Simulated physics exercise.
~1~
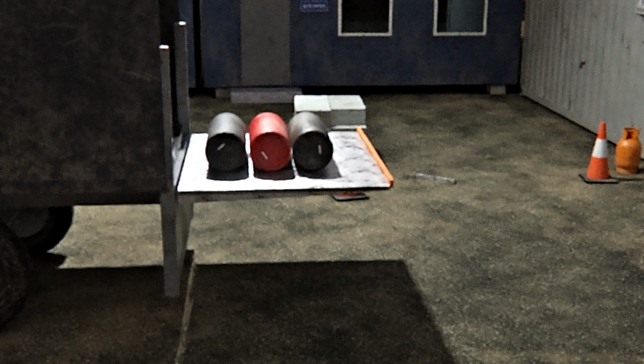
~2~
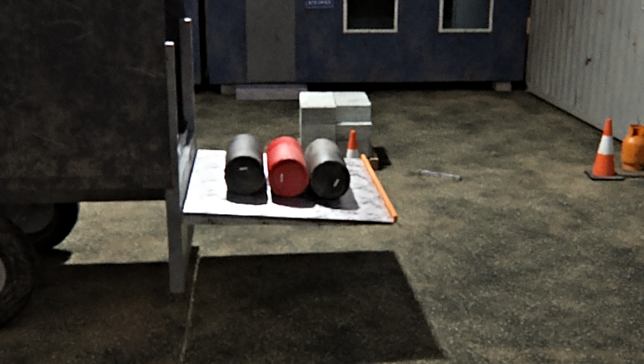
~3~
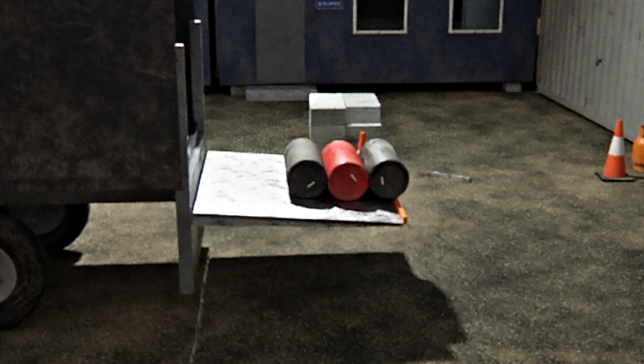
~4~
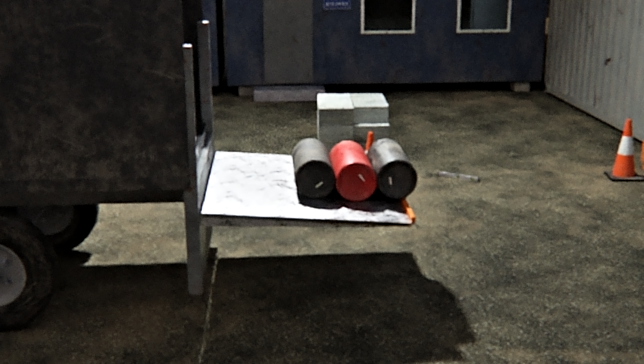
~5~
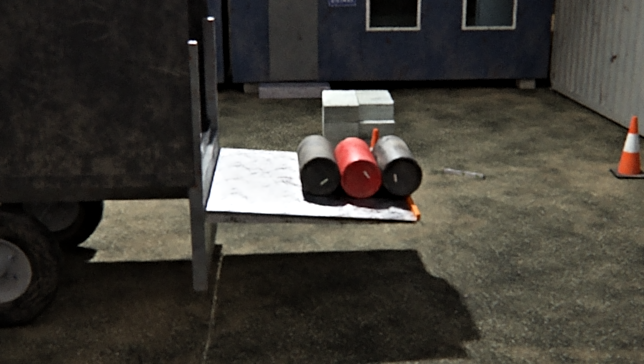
Three cylinders roll right across a lowering platform and stop together near its outer edge.
